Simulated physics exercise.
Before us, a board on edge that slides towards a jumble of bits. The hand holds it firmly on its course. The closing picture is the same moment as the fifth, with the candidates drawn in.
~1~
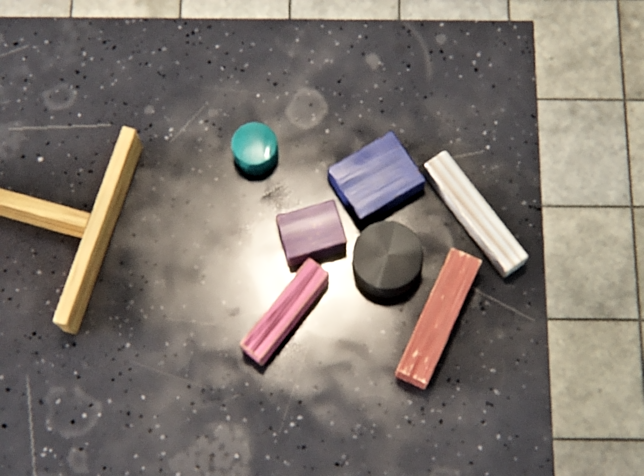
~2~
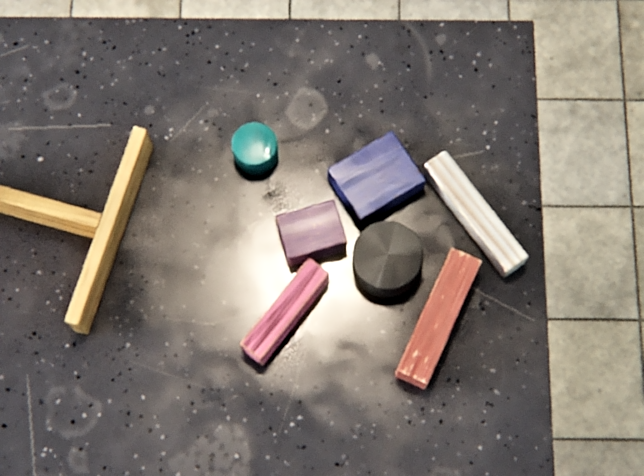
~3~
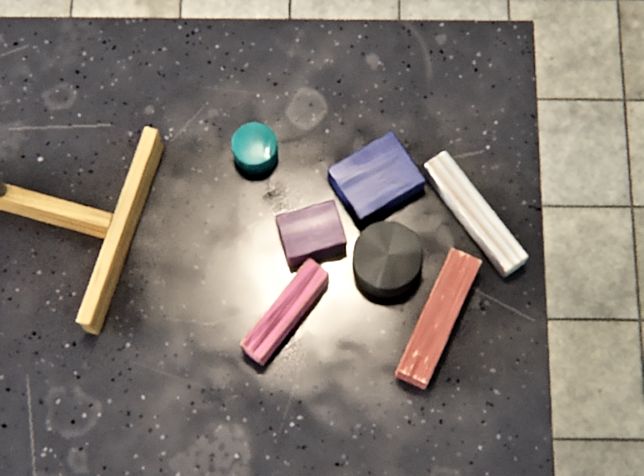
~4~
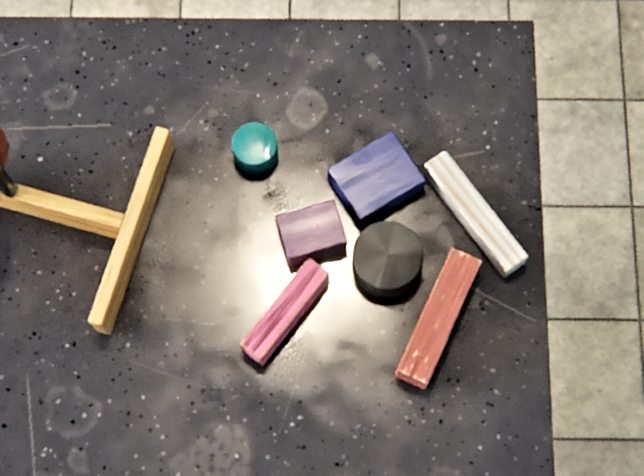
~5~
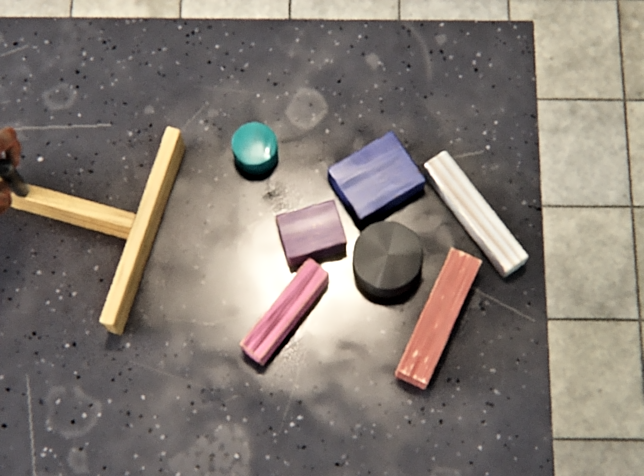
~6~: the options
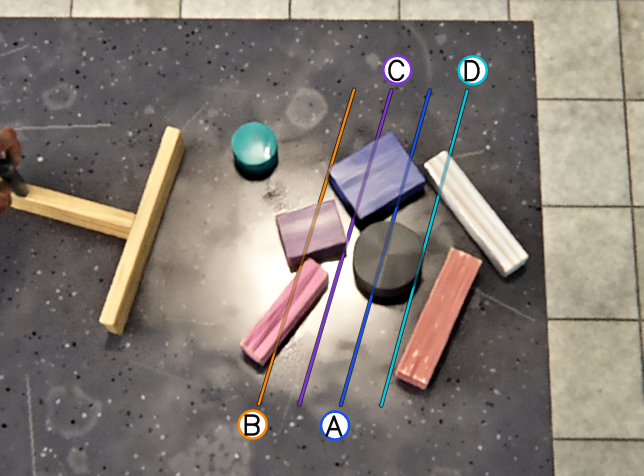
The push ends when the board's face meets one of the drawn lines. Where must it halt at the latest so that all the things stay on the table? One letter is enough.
A is the last safe line.
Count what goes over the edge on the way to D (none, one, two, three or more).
One.
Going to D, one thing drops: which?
The white stick goes over.
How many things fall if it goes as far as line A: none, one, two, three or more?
In all, none.
On the copy, A at (387, 242); B at (309, 241); C at (347, 241); D at (426, 242).
On A. First, board (228, 224); turquoise tin (287, 155); white stick (474, 214).
Then, board (316, 225); white stick (481, 211); red bar (446, 322).
Finally, board (383, 225); white stick (540, 204); blue block (476, 204); nothing has fallen.
By contrast, B is safe but short; C is safe but short; D drops the white stick.
